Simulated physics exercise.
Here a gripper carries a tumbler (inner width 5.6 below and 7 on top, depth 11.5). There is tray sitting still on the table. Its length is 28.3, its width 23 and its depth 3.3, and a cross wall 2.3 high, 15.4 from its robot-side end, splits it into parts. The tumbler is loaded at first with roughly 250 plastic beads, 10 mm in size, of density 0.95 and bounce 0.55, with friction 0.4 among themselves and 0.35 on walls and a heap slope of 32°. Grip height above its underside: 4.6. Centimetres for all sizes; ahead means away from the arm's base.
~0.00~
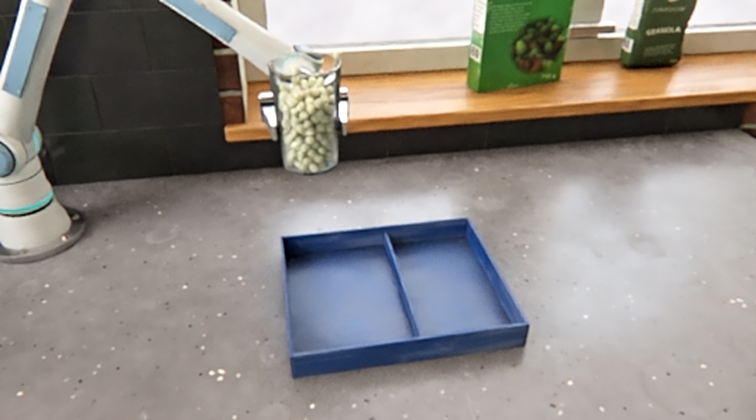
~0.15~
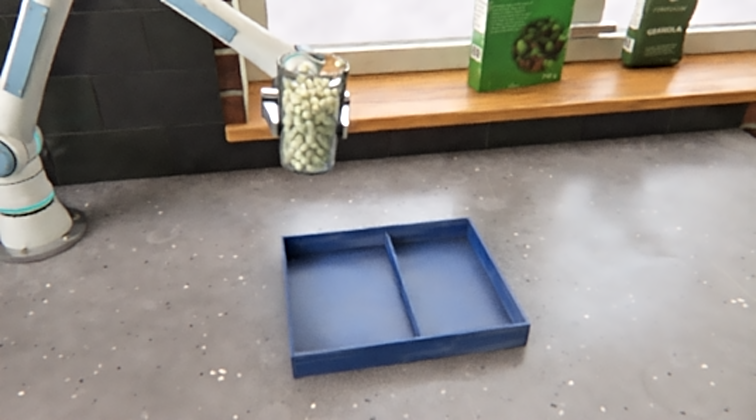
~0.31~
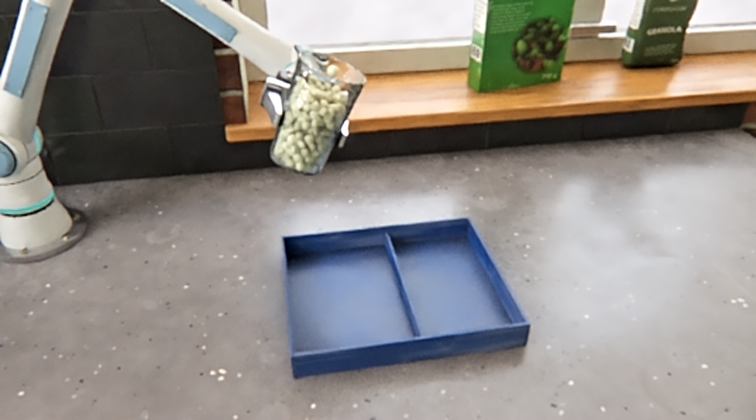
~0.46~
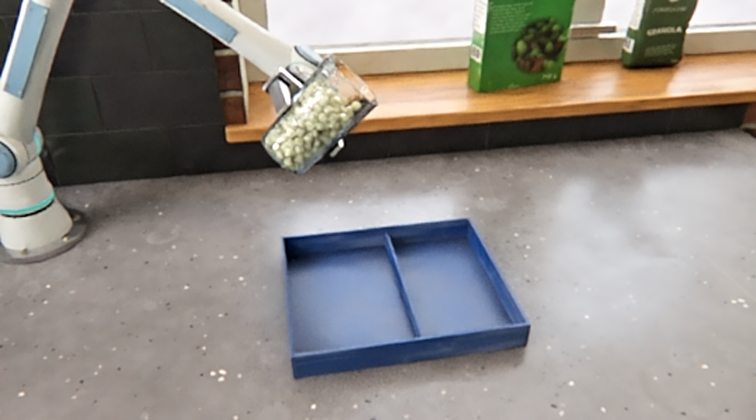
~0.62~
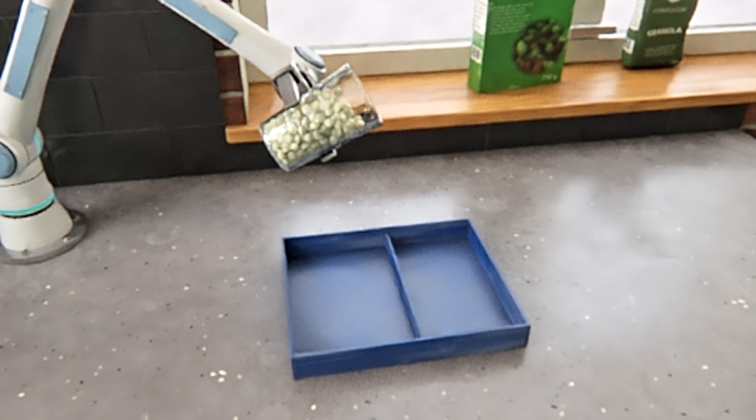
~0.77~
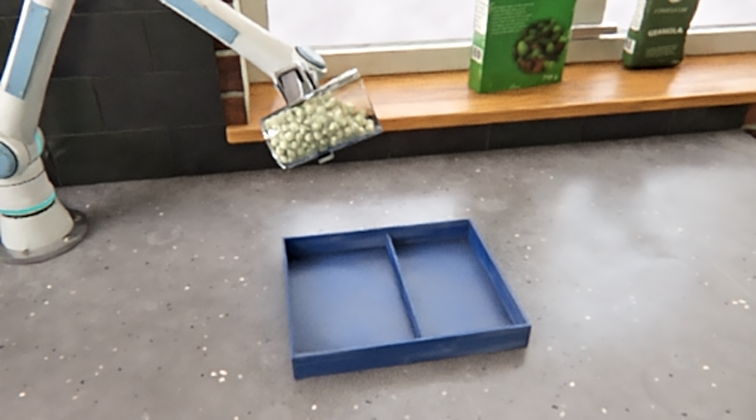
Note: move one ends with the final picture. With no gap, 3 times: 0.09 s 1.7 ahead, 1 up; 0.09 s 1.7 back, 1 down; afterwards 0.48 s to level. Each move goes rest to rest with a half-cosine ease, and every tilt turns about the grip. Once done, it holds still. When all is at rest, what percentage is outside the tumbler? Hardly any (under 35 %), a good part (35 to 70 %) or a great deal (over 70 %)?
Hardly any.
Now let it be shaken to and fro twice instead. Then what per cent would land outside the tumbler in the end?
It would come to about 15 %.
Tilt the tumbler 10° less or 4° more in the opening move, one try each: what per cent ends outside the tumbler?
About 10 per cent for the first try and 25 per cent for the second.
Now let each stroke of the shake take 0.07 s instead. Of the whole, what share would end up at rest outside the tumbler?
In that case around 25 per cent.
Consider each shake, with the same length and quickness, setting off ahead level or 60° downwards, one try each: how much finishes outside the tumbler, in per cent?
I'd say close to 15 percent for the first and close to 0 percent for the second.
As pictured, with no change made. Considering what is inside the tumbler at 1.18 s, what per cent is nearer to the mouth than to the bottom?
Share in the mouth half: About 45 %.
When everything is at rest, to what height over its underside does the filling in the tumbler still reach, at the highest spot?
Around 9.0 cm above the underside.
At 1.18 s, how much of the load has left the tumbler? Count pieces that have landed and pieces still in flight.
Near 10 in a hundred parts have gone so far.
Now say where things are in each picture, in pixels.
In the first picture, tumbler middle at (308, 116), level; upper third of the load around (306, 104), from x 280 to 335, top at y 55; 249 in the tumbler.
In the second picture, tumbler middle at (310, 116), tilted 6° forward; upper third of the load around (309, 104), from x 285 to 340, top at y 65.
In the third picture, tumbler middle at (313, 117), tilted 23° forward; upper third of the load around (314, 105), from x 280 to 345, top at y 70.
In the fourth picture, tumbler middle at (317, 119), tilted 45° forward; upper third of the load around (317, 109), from x 270 to 355, top at y 85.
In the fifth picture, tumbler middle at (319, 122), tilted 62° forward; upper third of the load around (316, 112), from x 270 to 360, top at y 95.
In the sixth picture, tumbler middle at (320, 123), tilted 68° forward; upper third of the load around (315, 115), from x 270 to 370, top at y 95; 249 in the tumbler.
After 1.18 s, tilted 68° forward, highest piece 29 above the table; 223 in the tumbler, 5 in the far-side part, 3 in the robot-side part, 18 in flight or on a rim.
After 1.59 s, tilted 26° forward, highest piece 32 above the table; 204 in the tumbler, 31 in the far-side part, 10 in the robot-side part, 4 in flight or on a rim.
After 1.99 s, level, highest piece 31 above the table; 204 in the tumbler, 33 in the far-side part, 11 in the robot-side part, 1 on the table or floor.
After 3.04 s, level, highest piece 31 above the table; 204 in the tumbler, 33 in the far-side part, 11 in the robot-side part, 1 on the table or floor.
At rest, 204 in the tumbler, 33 in the far-side part, 11 in the robot-side part, 1 on the table or floor. That is 18 % outside the tumbler.
